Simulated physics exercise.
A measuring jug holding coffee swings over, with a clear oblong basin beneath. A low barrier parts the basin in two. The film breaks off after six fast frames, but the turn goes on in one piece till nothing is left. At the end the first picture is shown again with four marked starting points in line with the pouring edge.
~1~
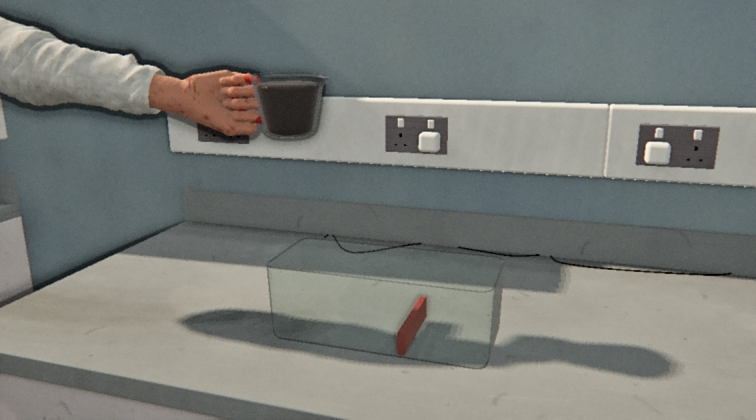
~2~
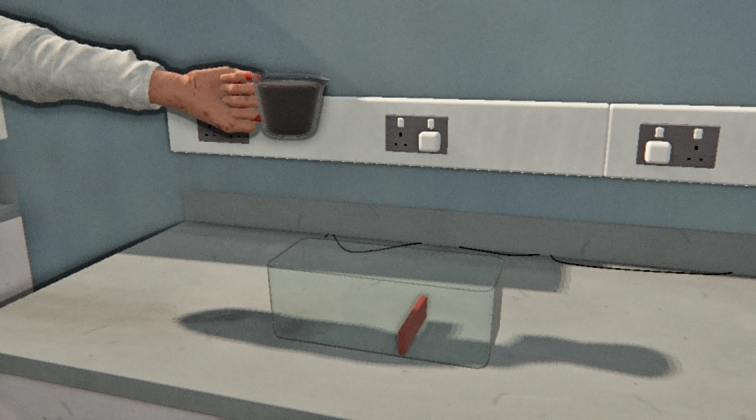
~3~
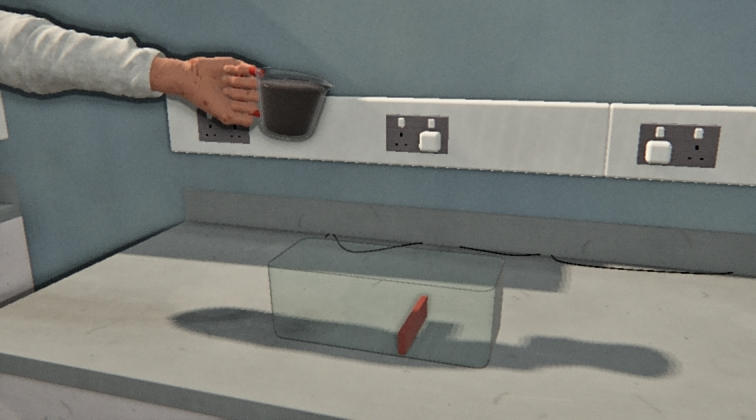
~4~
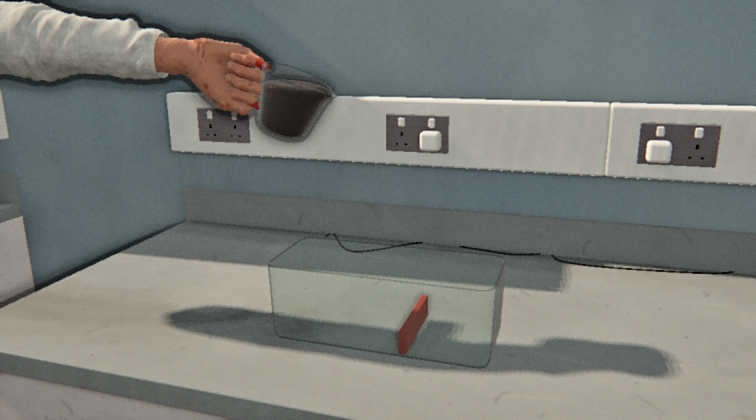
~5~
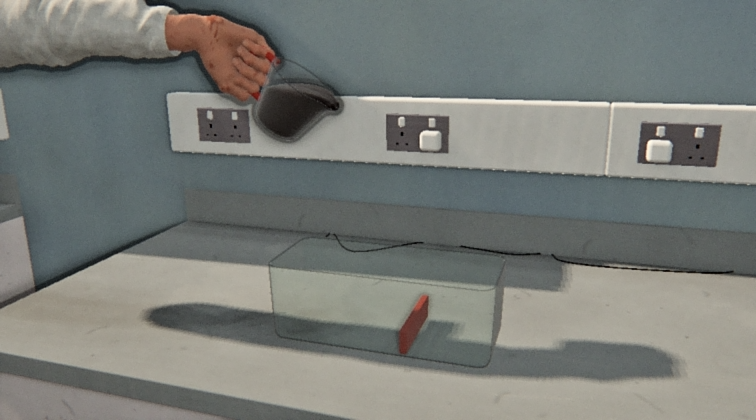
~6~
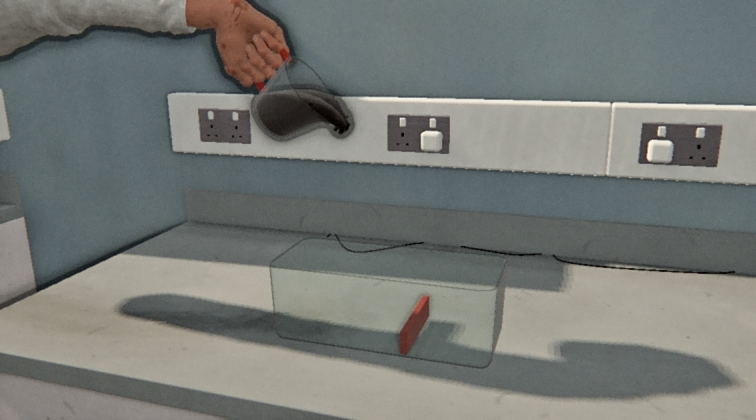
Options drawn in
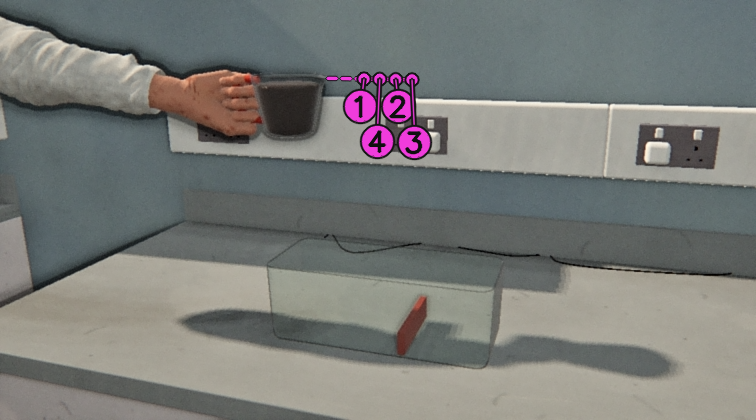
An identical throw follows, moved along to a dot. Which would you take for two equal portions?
Place 4 does it best.
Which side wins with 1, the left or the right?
The left one.
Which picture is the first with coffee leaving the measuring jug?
In picture 5.
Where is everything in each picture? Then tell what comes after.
Upright, lip at (328, 78); basin from (274, 335) to (489, 368); top of the wall at (413, 313); nothing has left yet, in the first frame.
Tipped about 3°, lip at (329, 80); nothing has left yet, in the second frame.
Tipped about 11°, lip at (332, 86); nothing has left yet, in the third frame.
Tipped about 23°, lip at (336, 96); nothing has left yet, in the fourth frame.
Tipped about 38°, lip at (336, 111); coffee is over the lip, down to (336, 111), in the fifth frame.
Tipped about 56°, lip at (334, 126); coffee is over the lip, down to (340, 132), in the sixth frame.
On the marked copy, 1 at (363, 78); 2 at (395, 79); 3 at (411, 79); 4 at (379, 79).
If 1 is chosen, about 66 % ends left of the wall and 26 % right of it; 8 % is lost outside.
If 2 is chosen, about 32 % ends left of the wall and 61 % right of it; 7 % is lost outside.
If 3 is chosen, about 21 % ends left of the wall and 69 % right of it; 9 % is lost outside.
If 4 is chosen, about 49 % ends left of the wall and 43 % right of it; 7 % is lost outside.
